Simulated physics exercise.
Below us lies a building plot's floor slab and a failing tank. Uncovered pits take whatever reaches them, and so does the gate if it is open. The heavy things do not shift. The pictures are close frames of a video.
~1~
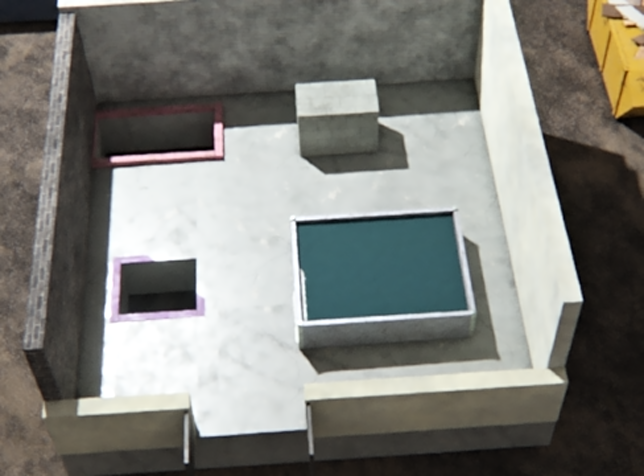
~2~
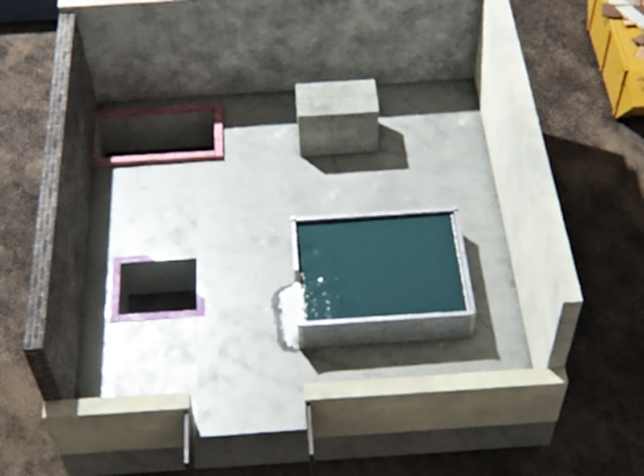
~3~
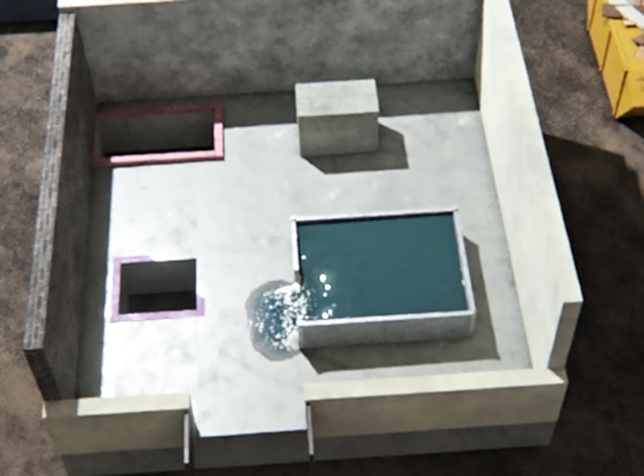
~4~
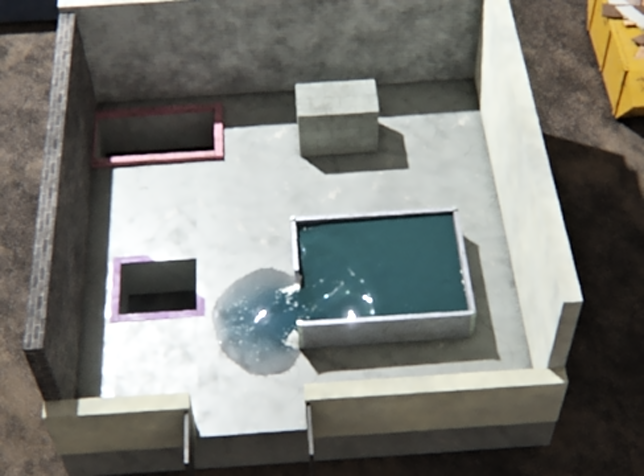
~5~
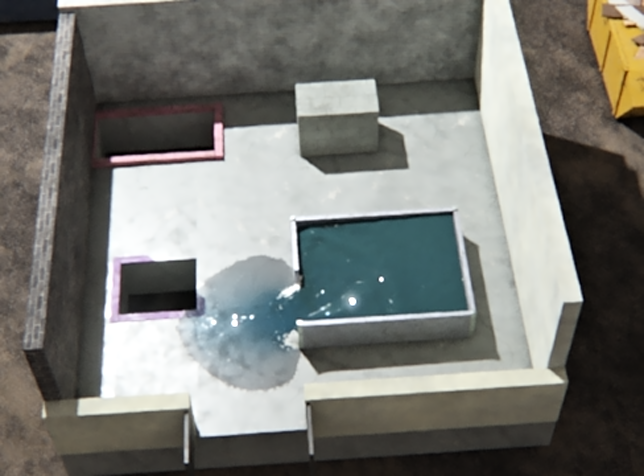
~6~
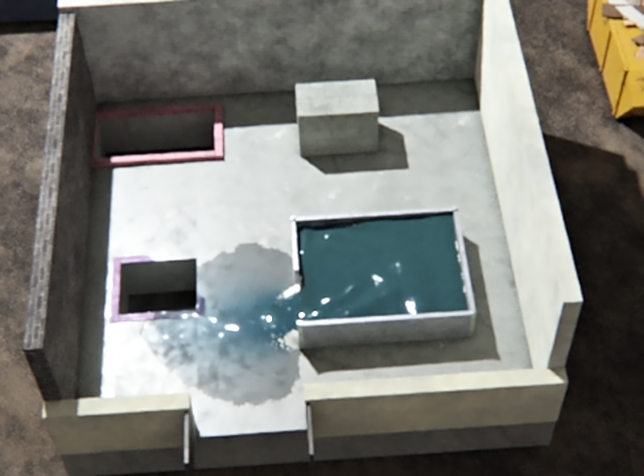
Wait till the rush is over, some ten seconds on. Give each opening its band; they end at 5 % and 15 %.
In the end: The gate takes from 5 to 15 %; the purple pit takes above 15 %; the pink pit takes not even 5 %.
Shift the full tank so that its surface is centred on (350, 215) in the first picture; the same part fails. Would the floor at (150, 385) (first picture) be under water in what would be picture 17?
There: Flooded.
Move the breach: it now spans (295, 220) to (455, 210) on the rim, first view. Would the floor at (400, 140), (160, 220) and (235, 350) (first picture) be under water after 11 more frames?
As listed: Covered, dry, dry.
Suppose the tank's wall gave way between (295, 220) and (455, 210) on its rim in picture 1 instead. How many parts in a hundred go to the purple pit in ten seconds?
Roughly, in per cent: Purple 20.
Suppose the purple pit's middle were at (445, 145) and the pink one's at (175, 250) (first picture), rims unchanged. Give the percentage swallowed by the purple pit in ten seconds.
In per cent: Purple 0.
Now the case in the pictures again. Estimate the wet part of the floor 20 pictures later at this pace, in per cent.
Roughly 25 per cent.
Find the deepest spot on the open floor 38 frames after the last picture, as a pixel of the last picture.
Close to (75, 429).
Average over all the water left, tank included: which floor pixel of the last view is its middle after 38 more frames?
Close to (262, 305).
A moment on, water covers 20 % of the floor; the gate 0 %, the purple pit 3 %, the pink pit 0 %.
Next, water covers 20 % of the floor; the gate 2 %, the purple pit 7 %, the pink pit 0 %.
Then, water covers 25 % of the floor; the gate 3 %, the purple pit 13 %, the pink pit 0 %.
Later, water covers 35 % of the floor; the gate 7 %, the purple pit 27 %, the pink pit 0 %.
In the end, water covers 45 % of the floor; the gate 12 %, the purple pit 40 %, the pink pit 0 %.
